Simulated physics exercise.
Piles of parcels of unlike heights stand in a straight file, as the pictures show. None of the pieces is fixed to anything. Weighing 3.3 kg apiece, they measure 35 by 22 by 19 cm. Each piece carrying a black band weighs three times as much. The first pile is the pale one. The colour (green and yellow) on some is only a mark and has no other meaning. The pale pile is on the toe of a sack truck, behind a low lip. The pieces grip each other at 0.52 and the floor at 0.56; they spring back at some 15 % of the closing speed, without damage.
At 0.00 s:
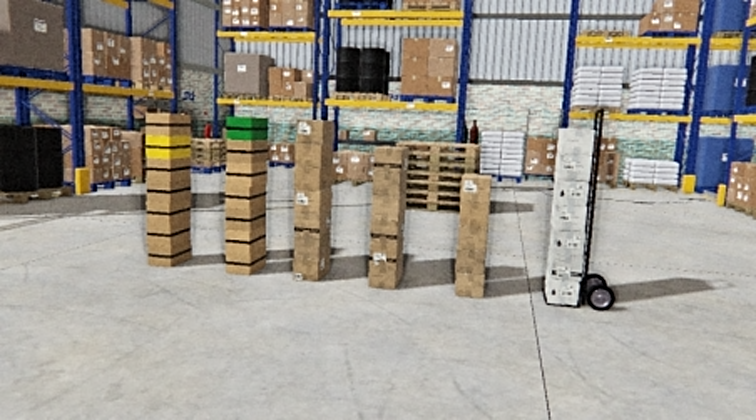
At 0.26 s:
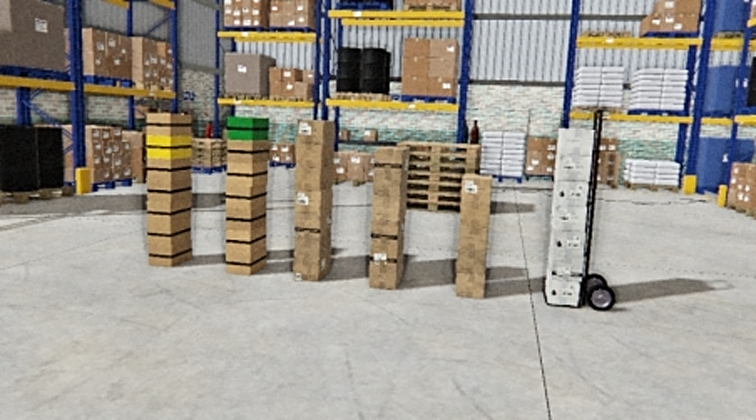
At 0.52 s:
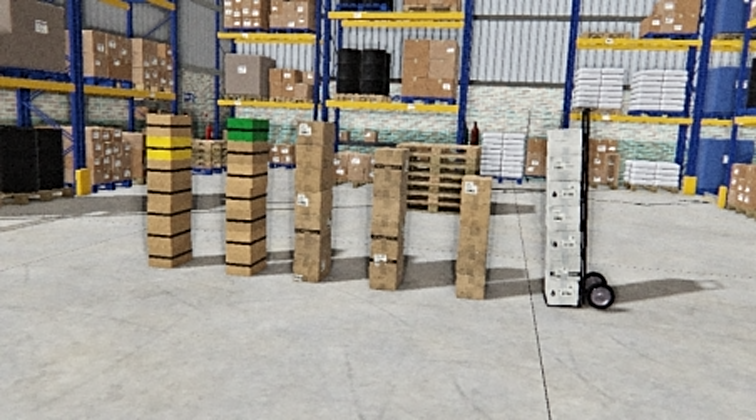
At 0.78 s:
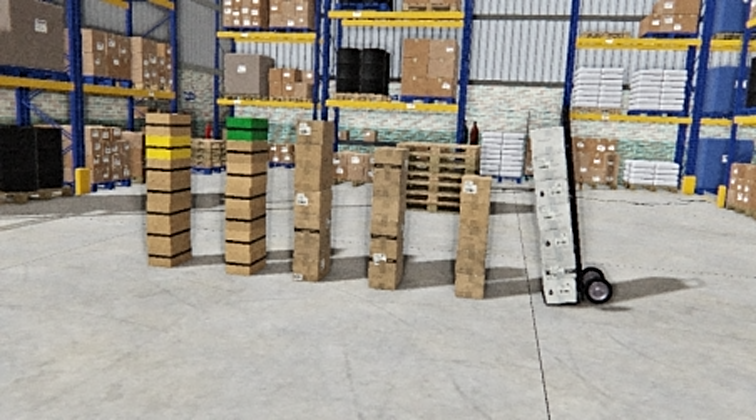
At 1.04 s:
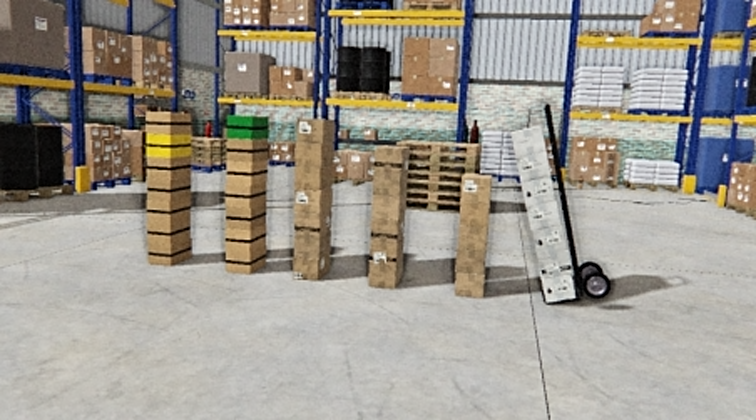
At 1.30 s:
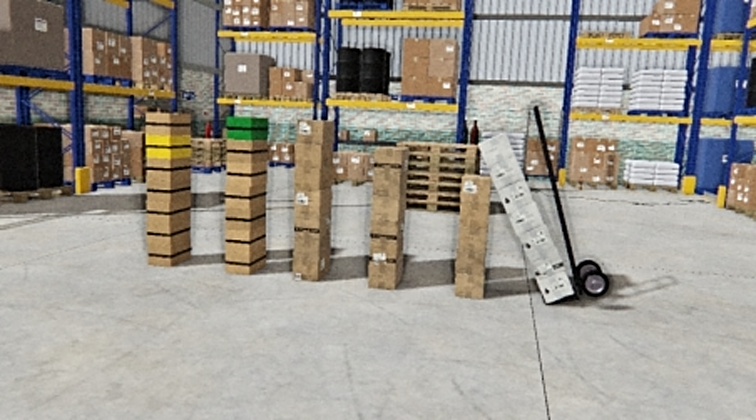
A white stack of parcels on a black hand truck, at the right end of a row of brown stacks, stands upright at first, then leans left toward its neighbour. Seen from the front in a warehouse with blue and yellow racking, two left-hand stacks carry yellow and green bands. The truck tilts with the white stack, whose top slants further left, away from the frame, while the brown stacks and camera stay still.
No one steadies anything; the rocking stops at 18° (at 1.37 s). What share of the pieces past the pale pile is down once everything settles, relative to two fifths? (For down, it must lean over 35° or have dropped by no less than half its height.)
The count outstrips two fifths.
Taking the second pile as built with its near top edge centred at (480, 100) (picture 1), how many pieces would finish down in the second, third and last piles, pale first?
Down by pile: Second 8, third 6, last 7.
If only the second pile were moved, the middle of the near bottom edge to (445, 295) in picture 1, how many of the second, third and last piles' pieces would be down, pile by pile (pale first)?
You'd end with the second pile at 5, the third at 6 and the last at 7 down.
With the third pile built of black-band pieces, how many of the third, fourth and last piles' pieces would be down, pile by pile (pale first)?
In that case the third pile has 5 down, the fourth 7, the last 7.
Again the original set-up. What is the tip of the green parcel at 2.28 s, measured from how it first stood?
Close to 0° of tilt compared with the start.
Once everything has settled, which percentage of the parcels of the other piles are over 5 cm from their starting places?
95 percent.
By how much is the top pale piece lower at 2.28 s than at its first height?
I'd put it at close to 40 cm below where it started.
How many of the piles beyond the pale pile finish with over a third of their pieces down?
Looks like 5 of them in total.
After 2.28 s, 7 of the pale pile down; 4 of the 32 other parcels down.
After 3.98 s, 7 of the pale pile down; 23 of the 32 other parcels down; green parcel leaning 22°, 22 cm lower; yellow parcel leaning 21°.
At rest (6.2 s), 7 of the pale pile down; 30 of the 32 other parcels down; yellow parcel upside down; green parcel on its side. That is 94 per cent. As the last picture would show them, middles, green parcel near (13, 233).
